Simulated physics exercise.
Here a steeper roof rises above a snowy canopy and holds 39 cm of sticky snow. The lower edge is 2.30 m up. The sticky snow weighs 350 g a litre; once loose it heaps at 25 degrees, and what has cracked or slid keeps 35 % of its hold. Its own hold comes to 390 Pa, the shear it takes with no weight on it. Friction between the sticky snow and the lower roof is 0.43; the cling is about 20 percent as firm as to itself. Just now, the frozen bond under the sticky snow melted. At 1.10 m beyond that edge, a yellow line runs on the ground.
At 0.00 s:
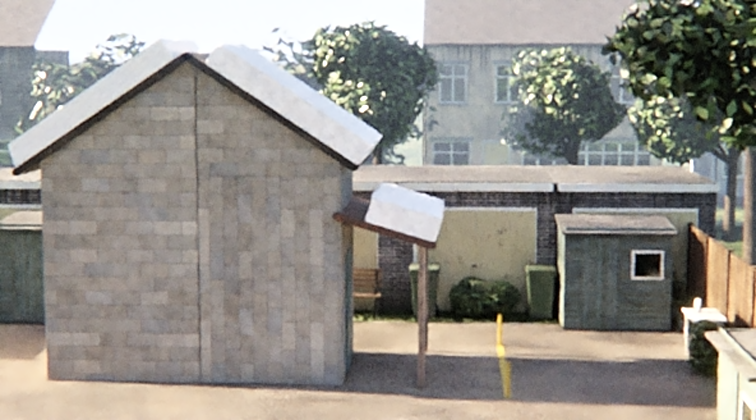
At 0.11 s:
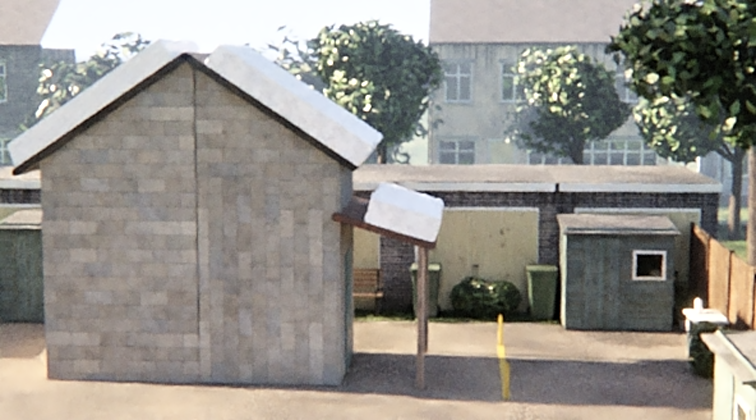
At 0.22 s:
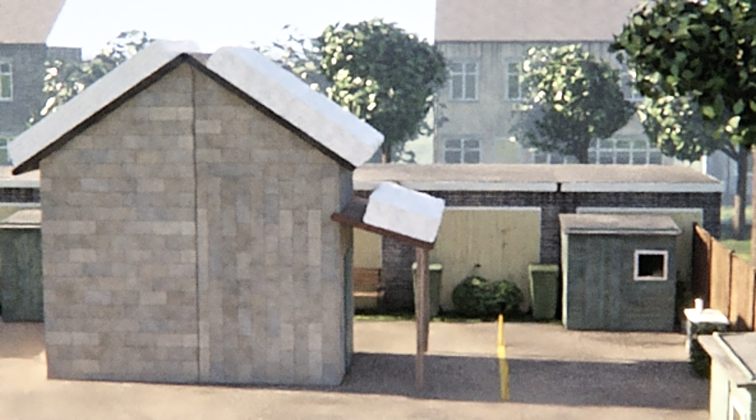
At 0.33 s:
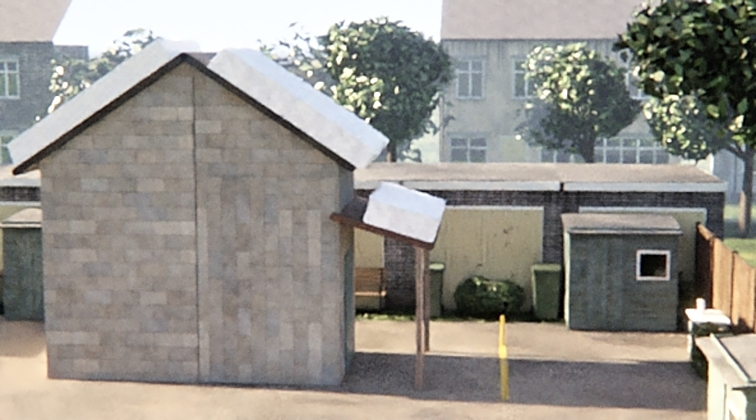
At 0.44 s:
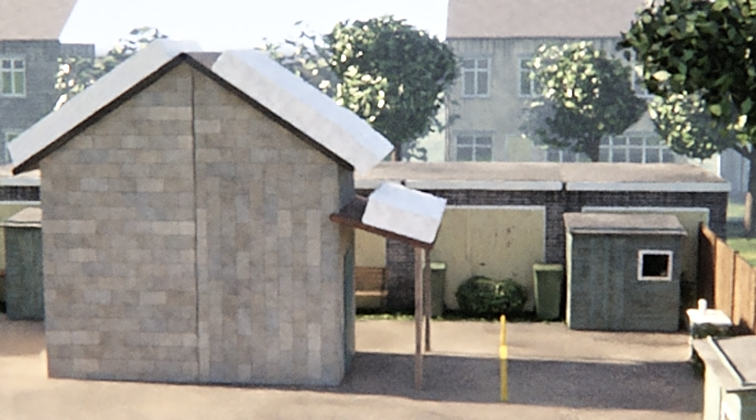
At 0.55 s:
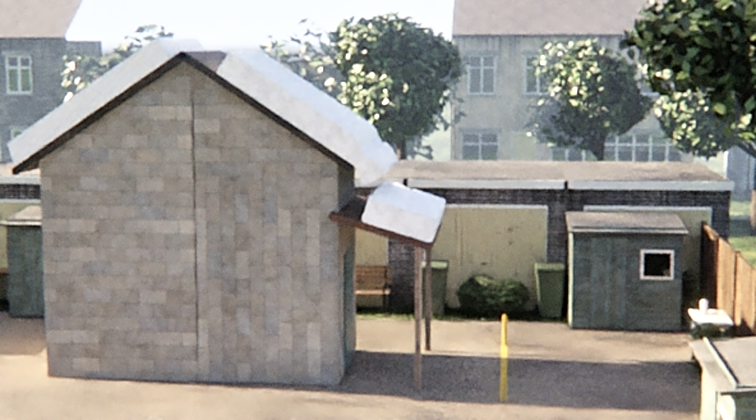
A thick white layer of snow on the right slope of a grey stone building's steep roof slides slowly down a short way, its lower end creeping past the eave above a small snow-topped canopy on posts and beginning to crack. Seen from a raised spot across a yard, a yellow line marks the ground to the right, before green sheds, bins, low garages and leafy trees. The snow on the left slope stays put, while the view drifts very slightly.
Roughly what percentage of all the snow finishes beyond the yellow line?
About 58 %.
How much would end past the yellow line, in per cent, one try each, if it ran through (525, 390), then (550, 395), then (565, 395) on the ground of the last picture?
50 %, 45 %, 35 %.
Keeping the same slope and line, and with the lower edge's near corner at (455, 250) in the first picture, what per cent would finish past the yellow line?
55 %.
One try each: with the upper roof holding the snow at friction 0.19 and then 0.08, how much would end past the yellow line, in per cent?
In that order: 65 %, 65 %.
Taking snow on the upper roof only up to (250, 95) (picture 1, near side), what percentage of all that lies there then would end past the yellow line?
I'd say close to 50 in a hundred.
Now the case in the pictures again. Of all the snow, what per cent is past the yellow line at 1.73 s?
I'd put it at close to 0 in a hundred.
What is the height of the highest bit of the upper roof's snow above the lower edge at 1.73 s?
Height above lower edge: Approx. 1.5 m.
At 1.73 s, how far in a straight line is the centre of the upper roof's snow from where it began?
Straight-line shift: Around 2.6 m.
By 1.09 s, none is below the lower edge and 0 % is past the line.
By 1.73 s, 17 % is below the lower edge and 0 % is past the line.
By 2.36 s, 72 % is below the lower edge and 45 % is past the line.
By 3.00 s, 79 % is below the lower edge and 58 % is past the line.
By 3.80 s, at the end, 79 % is below the lower edge and 58 % is past the line.
